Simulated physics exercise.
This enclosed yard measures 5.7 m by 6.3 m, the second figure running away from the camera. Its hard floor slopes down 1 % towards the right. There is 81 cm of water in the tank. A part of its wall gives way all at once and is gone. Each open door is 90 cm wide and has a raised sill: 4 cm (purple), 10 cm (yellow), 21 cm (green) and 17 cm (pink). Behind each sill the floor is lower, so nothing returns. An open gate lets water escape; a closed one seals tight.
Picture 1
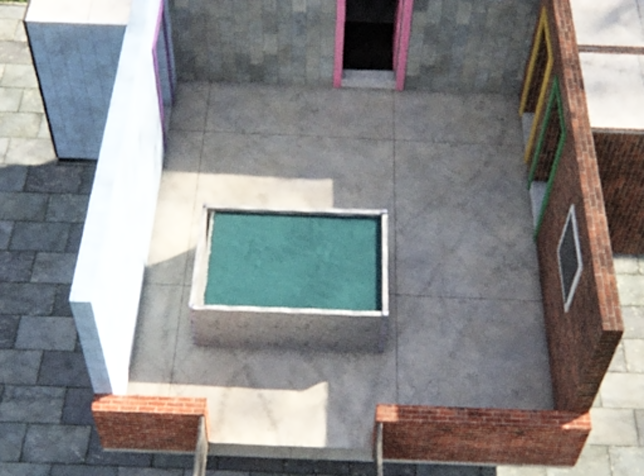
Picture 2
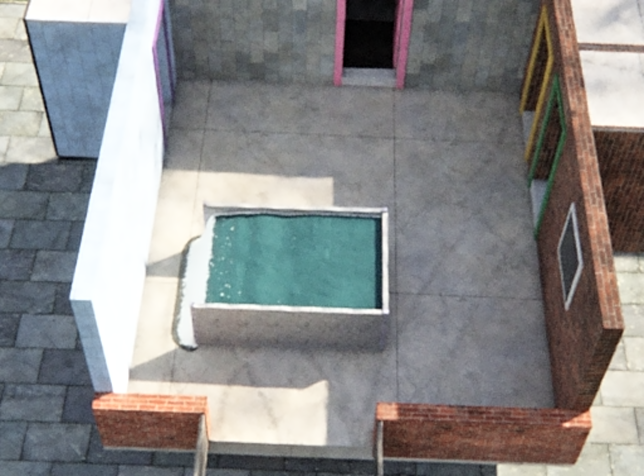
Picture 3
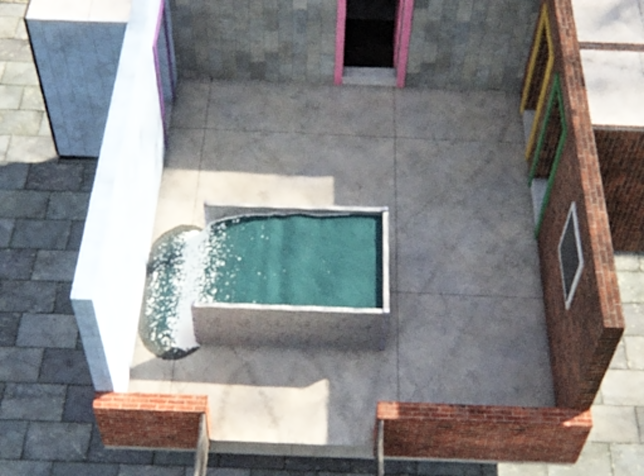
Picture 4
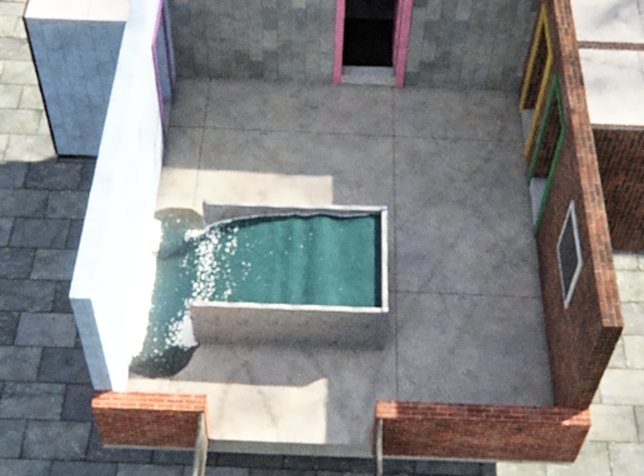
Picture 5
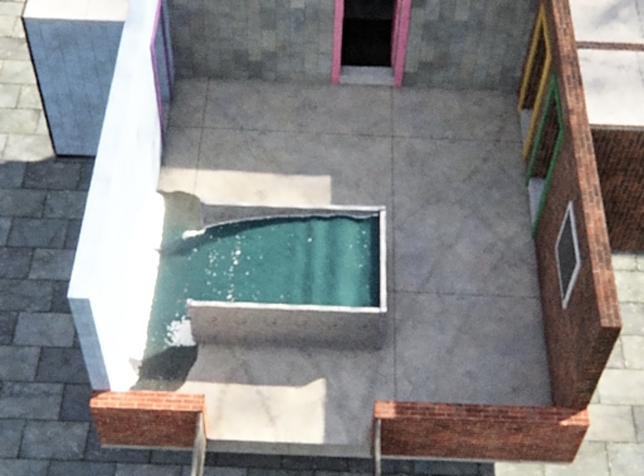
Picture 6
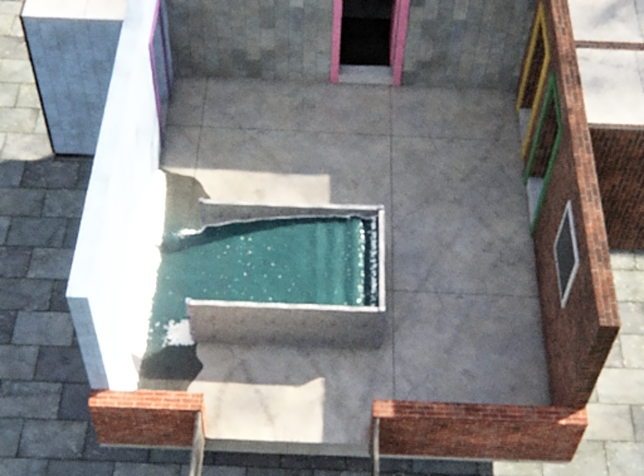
At first, a rectangular tank of green water stands still and whole in a walled yard. Then its left side is gone and water pours out across the floor, foaming as it spreads to the white wall on the left. The flow fans along that wall while ripples cross the tank's surface.
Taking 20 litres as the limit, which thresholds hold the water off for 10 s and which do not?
Within that time: At the purple door it passes the limit; at the yellow door it goes over the limit; at the green door it stays under the limit; at the pink door it stays under the limit.
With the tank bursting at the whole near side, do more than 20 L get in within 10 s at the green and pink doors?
Then: Green not over, pink not over.
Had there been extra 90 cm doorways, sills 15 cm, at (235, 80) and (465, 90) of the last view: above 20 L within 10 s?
In that order: Over, under.
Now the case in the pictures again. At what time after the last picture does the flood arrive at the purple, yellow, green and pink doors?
Arrival: Purple 0.3 s, yellow 2.8 s, green 3.6 s, pink 1.6 s.
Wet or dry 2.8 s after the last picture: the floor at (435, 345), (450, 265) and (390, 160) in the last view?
In that order: Flooded, dry, still dry.
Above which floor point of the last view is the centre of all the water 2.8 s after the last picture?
Around (278, 255).
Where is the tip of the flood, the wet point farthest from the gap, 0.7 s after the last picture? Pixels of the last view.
At about (174, 76).
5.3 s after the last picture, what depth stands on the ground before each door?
In cm: Purple 6, yellow 17, green 15, pink 7.
Then, 0.7 s after the last picture water covers 25 % of the floor and is deepest (59 cm) near (119, 416); purple door 5 cm at the sill, 0 L in, yellow door not reached, green door not reached, pink door not reached.
Then, 1.5 s after the last picture water covers 40 % of the floor and is deepest (54 cm) near (119, 416); purple door 8 cm at the sill, 1 L in, yellow door not reached, green door not reached, pink door not reached.
Then, 2.8 s after the last picture water covers 65 % of the floor and is deepest (29 cm) near (548, 411); purple door 6 cm at the sill, 8 L in, yellow door 6 cm at the sill, 0 L in, green door not reached, pink door 12 cm at the sill, 0 L in.
Then, 5.3 s after the last picture water covers 90 % of the floor and is deepest (22 cm) near (531, 258); purple door 6 cm at the sill, 37 L in, yellow door 17 cm at the sill, 78 L in, green door 15 cm at the sill, 0 L in, pink door 7 cm at the sill, 0 L in.
Then, 9.3 s after the last picture water covers 100 % of the floor and is deepest (17 cm) near (509, 433); purple door 6 cm at the sill, 56 L in, yellow door 13 cm at the sill, 115 L in, green door 12 cm at the sill, 0 L in, pink door 8 cm at the sill, 0 L in.
